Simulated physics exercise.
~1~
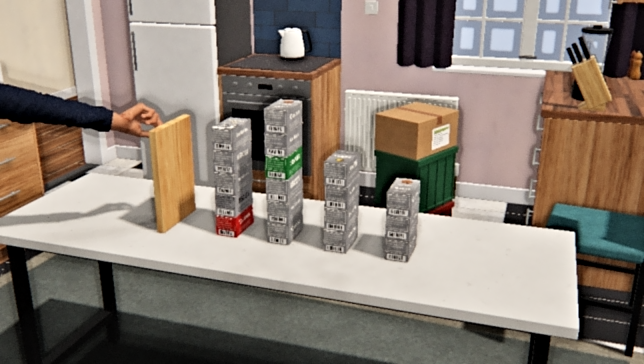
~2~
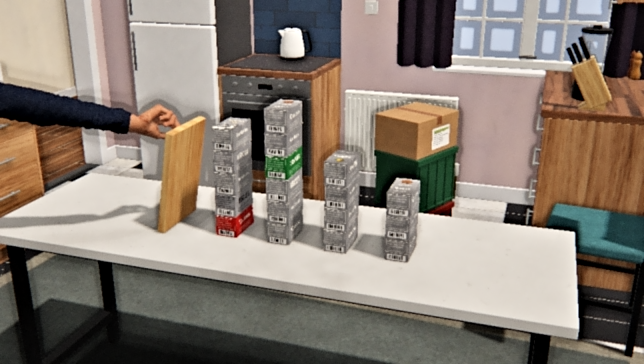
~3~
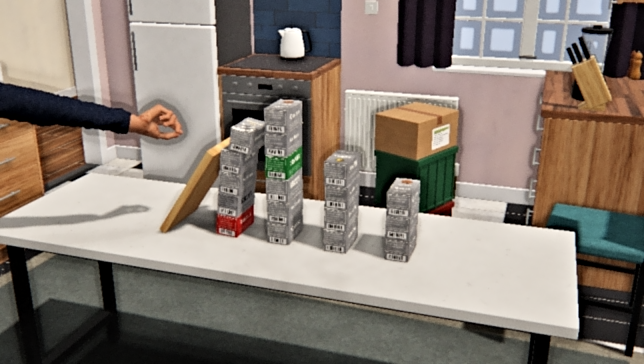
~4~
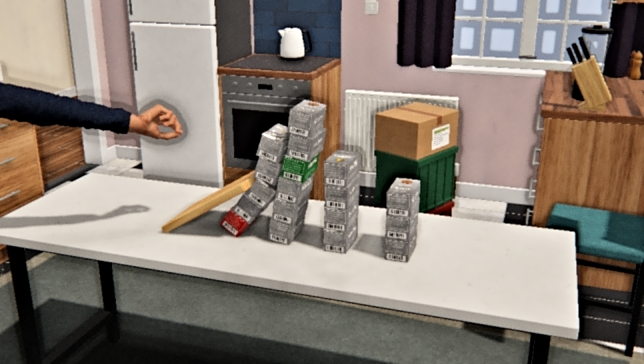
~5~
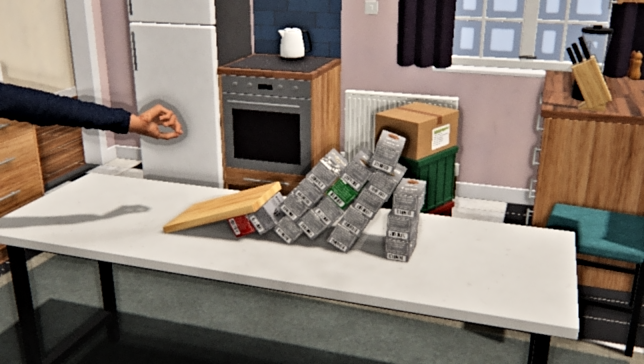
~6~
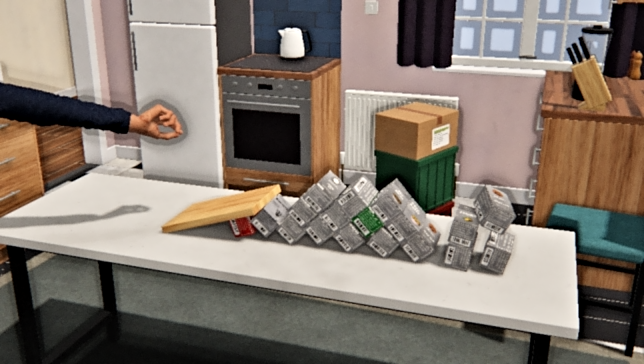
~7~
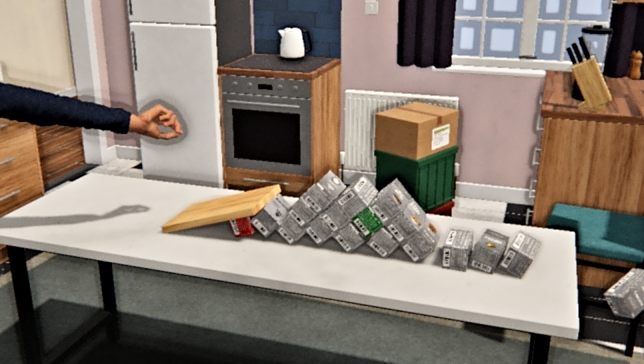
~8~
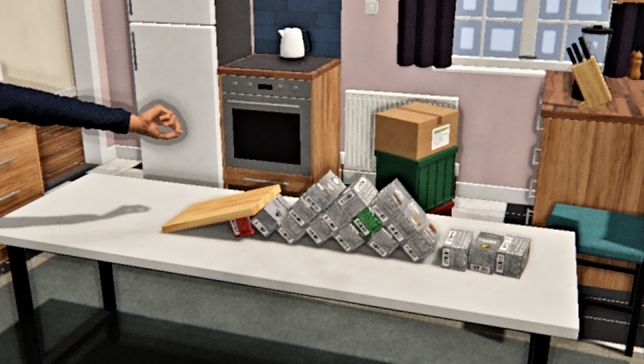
An arm in a dark sleeve reaches in from the left over a long white table in a kitchen, seen from slightly above, with a fridge, oven and kettle behind. On the table, a wooden board stands upright beside a row of four stacks of grey packets, one red at the base of the first and one green in the taller second. The hand pushes the board's top, and it tips right into the first stack. The stacks topple rightward one after another, and a packet drops off the table's right end. The board rests slanted on the red packet, with the remaining packets strewn in a slumped row.
